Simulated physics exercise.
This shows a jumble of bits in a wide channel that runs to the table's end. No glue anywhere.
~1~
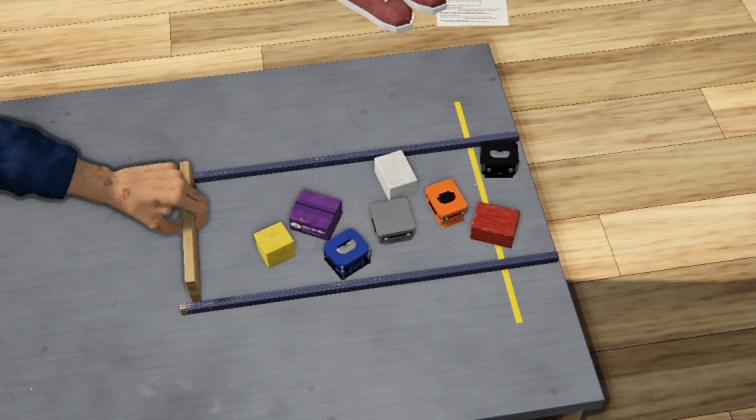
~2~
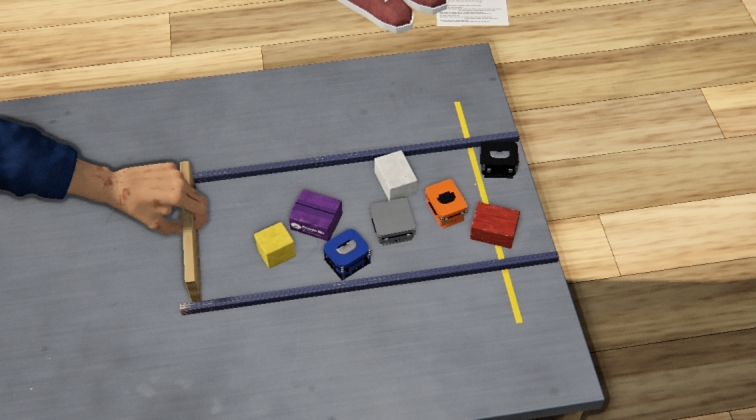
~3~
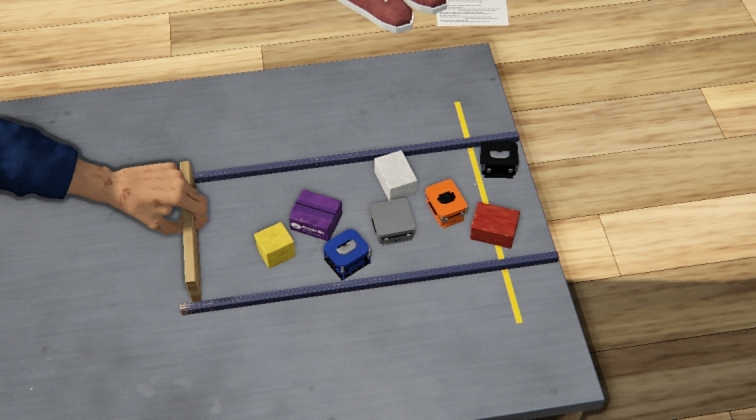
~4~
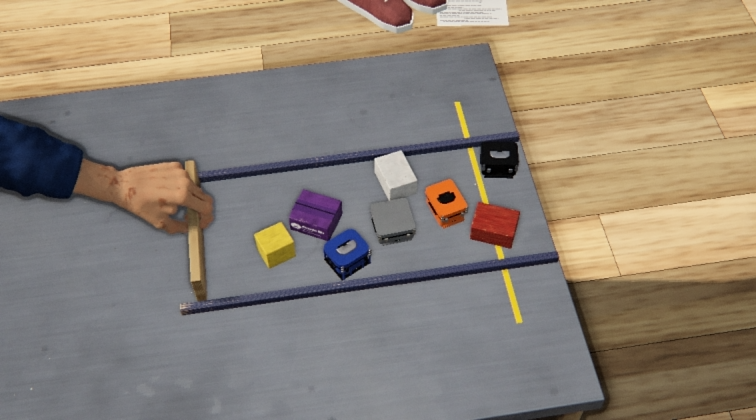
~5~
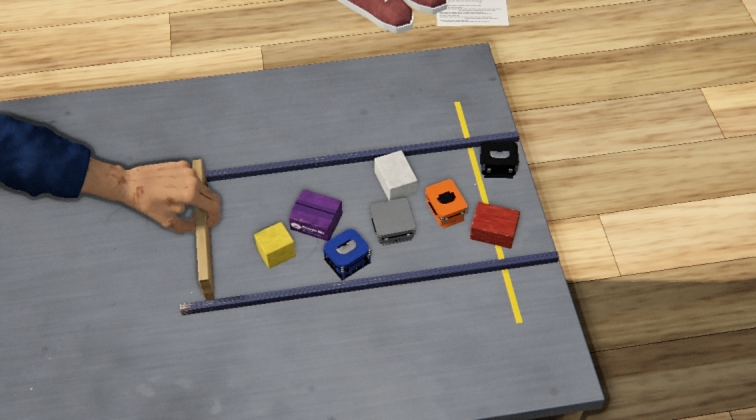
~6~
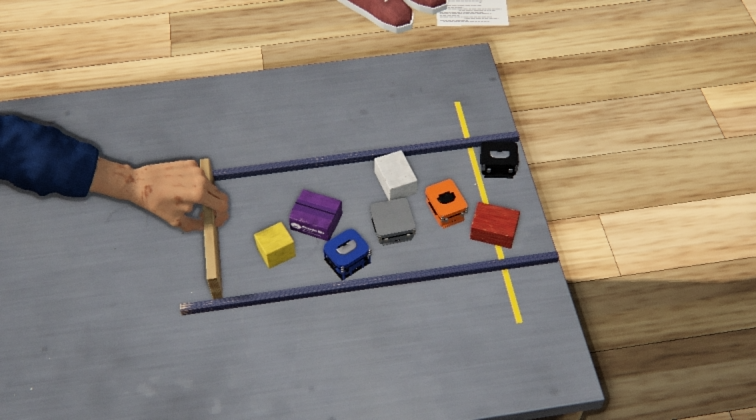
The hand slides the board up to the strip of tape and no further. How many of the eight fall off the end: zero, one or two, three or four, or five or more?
As it turns out, the number that fall off is three or four.
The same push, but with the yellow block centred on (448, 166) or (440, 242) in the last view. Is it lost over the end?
Place by place, it is lost; remains up.
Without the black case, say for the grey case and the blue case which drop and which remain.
The grey case is kept; the blue case stays on.
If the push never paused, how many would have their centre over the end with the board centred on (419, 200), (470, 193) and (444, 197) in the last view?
Past the end: 0, 3 and 0.
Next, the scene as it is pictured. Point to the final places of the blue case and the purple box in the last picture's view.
The blue case at (547, 236), the purple box at (501, 178).
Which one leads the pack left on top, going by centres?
Foremost is the white block.
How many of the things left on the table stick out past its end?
It comes to 3.
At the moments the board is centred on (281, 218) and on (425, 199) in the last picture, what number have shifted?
1 and 8.
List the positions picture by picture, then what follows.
The first frame shows black case (499, 160); red block (495, 225); orange case (446, 204); board (191, 230); tape (486, 203).
The second frame shows red block (495, 225); grey case (393, 223).
The third frame shows orange case (446, 204); yellow block (275, 245).
The fourth frame shows black case (499, 160); white block (396, 176).
The fifth frame shows red block (495, 225); board (204, 229).
The sixth frame shows black case (499, 160); red block (495, 225); orange case (446, 204); board (211, 228); tape (486, 203).
Early on, none off yet; black case at rest near (499, 160); red block at rest near (495, 225); orange case at rest near (446, 204).
Finally, the number that fall off is three or four; lost, orange case, red block and black case.
